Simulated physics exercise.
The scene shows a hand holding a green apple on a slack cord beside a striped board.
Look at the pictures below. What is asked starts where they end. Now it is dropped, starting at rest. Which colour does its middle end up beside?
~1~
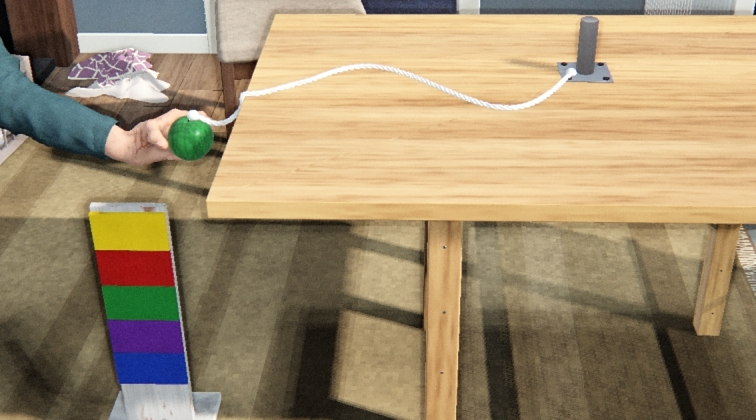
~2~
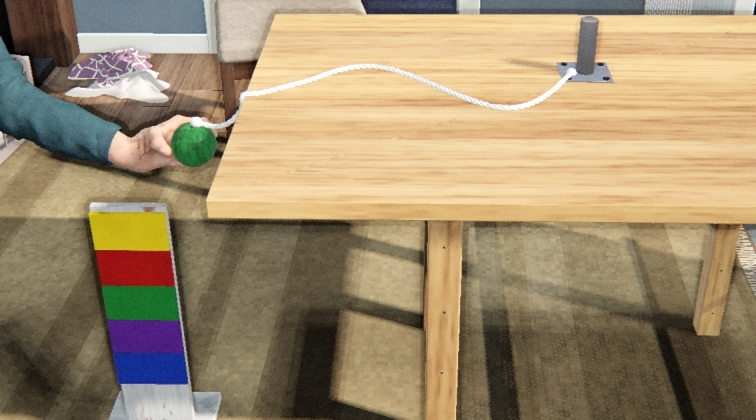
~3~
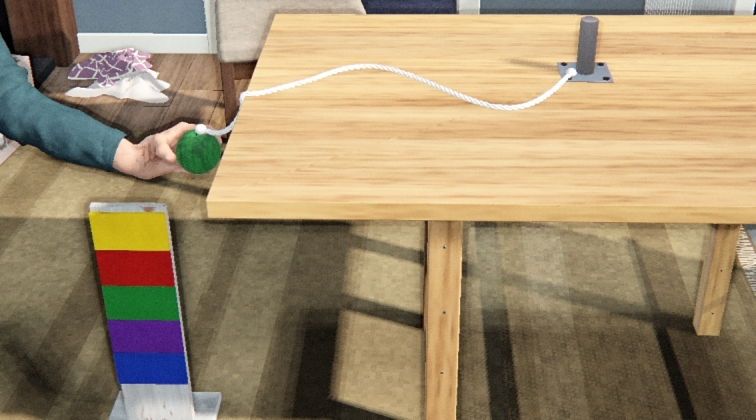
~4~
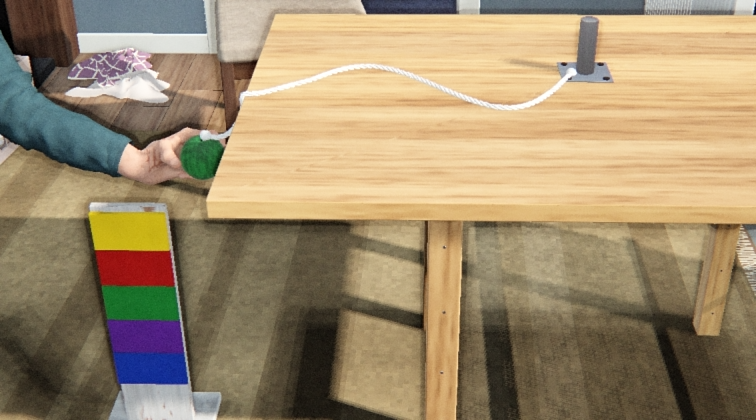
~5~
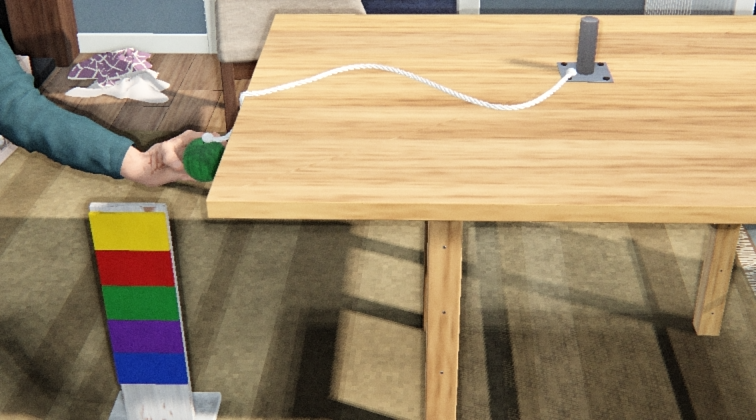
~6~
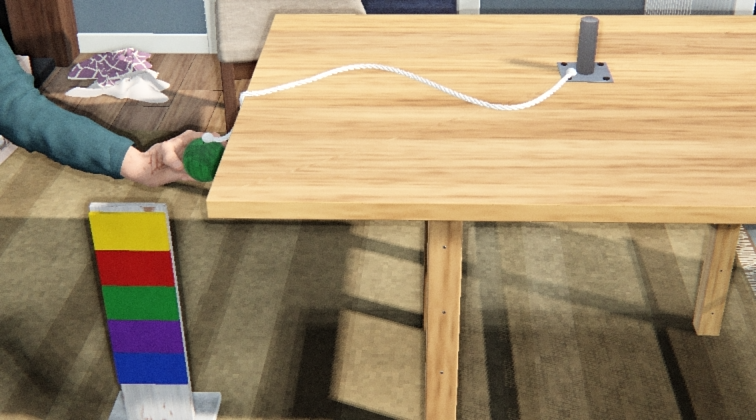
Red.
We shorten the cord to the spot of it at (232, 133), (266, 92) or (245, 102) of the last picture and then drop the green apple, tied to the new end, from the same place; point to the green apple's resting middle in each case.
The pixels are (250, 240), (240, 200) and (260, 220), in the order of the tries.
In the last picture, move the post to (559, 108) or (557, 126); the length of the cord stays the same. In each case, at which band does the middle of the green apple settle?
Answer, in order: Green, green.
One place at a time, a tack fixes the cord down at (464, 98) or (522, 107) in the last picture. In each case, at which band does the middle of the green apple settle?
First try yellow, second try yellow.
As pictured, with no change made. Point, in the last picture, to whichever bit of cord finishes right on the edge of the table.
Location: About (332, 73).
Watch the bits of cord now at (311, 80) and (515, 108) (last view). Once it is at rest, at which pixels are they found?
Well, the first one sits at (245, 127), and the second one sits at (463, 79).
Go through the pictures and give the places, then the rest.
Green apple (191, 138); yellow (129, 233); red (135, 269); green (140, 304); purple (146, 338); blue (151, 370), in the first frame.
Green apple (194, 144); cord through (555, 89) (493, 107) (421, 80) (344, 69) (273, 90), in the second frame.
Green apple (198, 151), in the third frame.
Green apple (203, 157); cord through (555, 89) (493, 107) (421, 80) (344, 69) (273, 90), in the fourth frame.
Green apple (206, 160), in the fifth frame.
Green apple (206, 160); cord through (555, 89) (493, 107) (421, 80) (344, 69) (273, 90), in the sixth frame.
Soon after, apple near (260, 250); level with red.
Then, apple near (239, 267); level with red.
At rest, apple near (248, 269); level with red. At red.
